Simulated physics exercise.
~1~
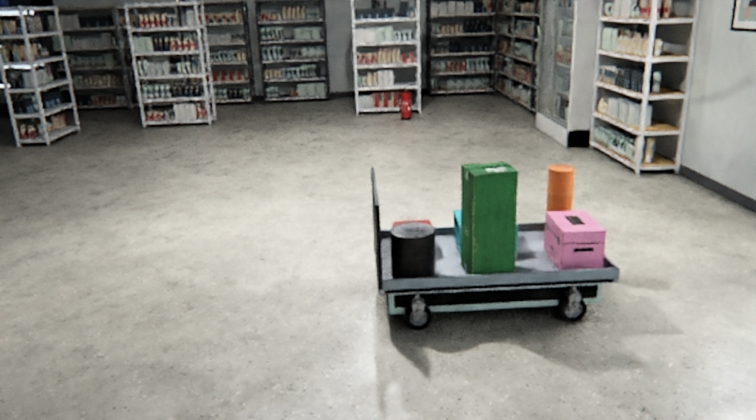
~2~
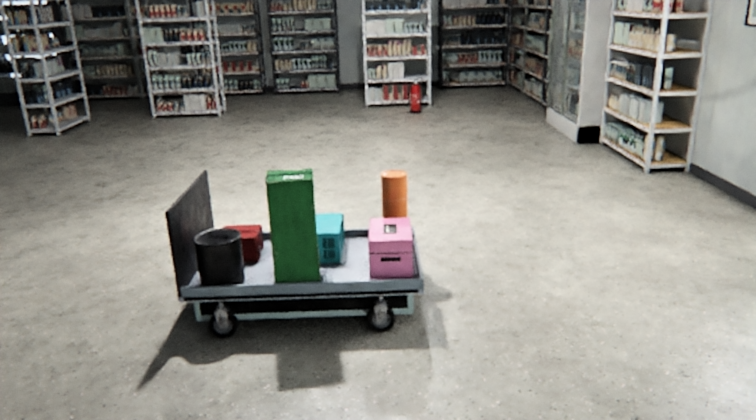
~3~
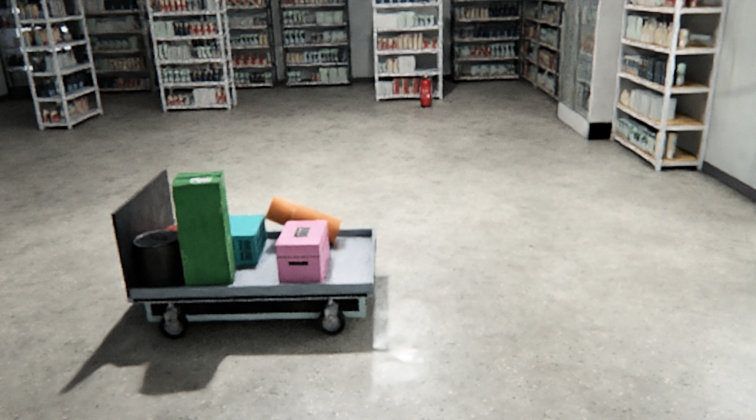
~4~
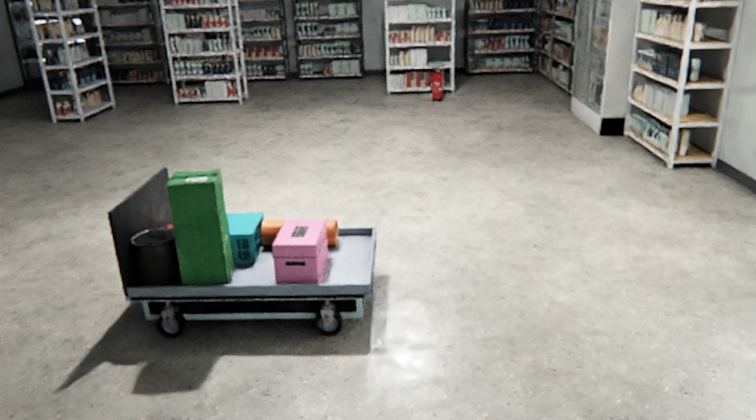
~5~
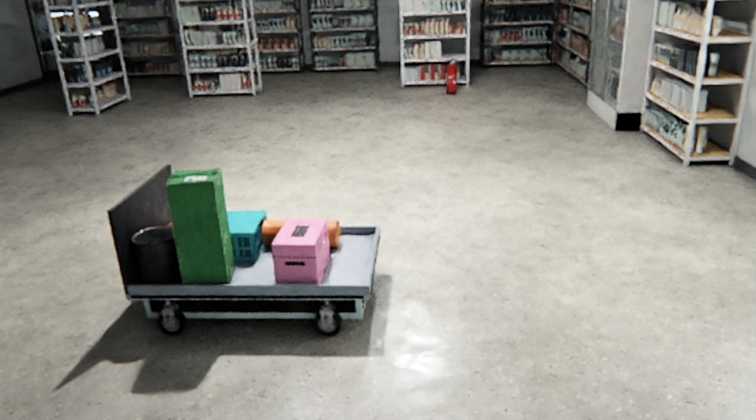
In this clip, a flat cart carrying boxes, a crate, a black pail and an upright orange canister rolls left across a storeroom floor and stops. The canister tips over and ends lying on the deck behind the pink toolbox, while the tall green box stays upright.
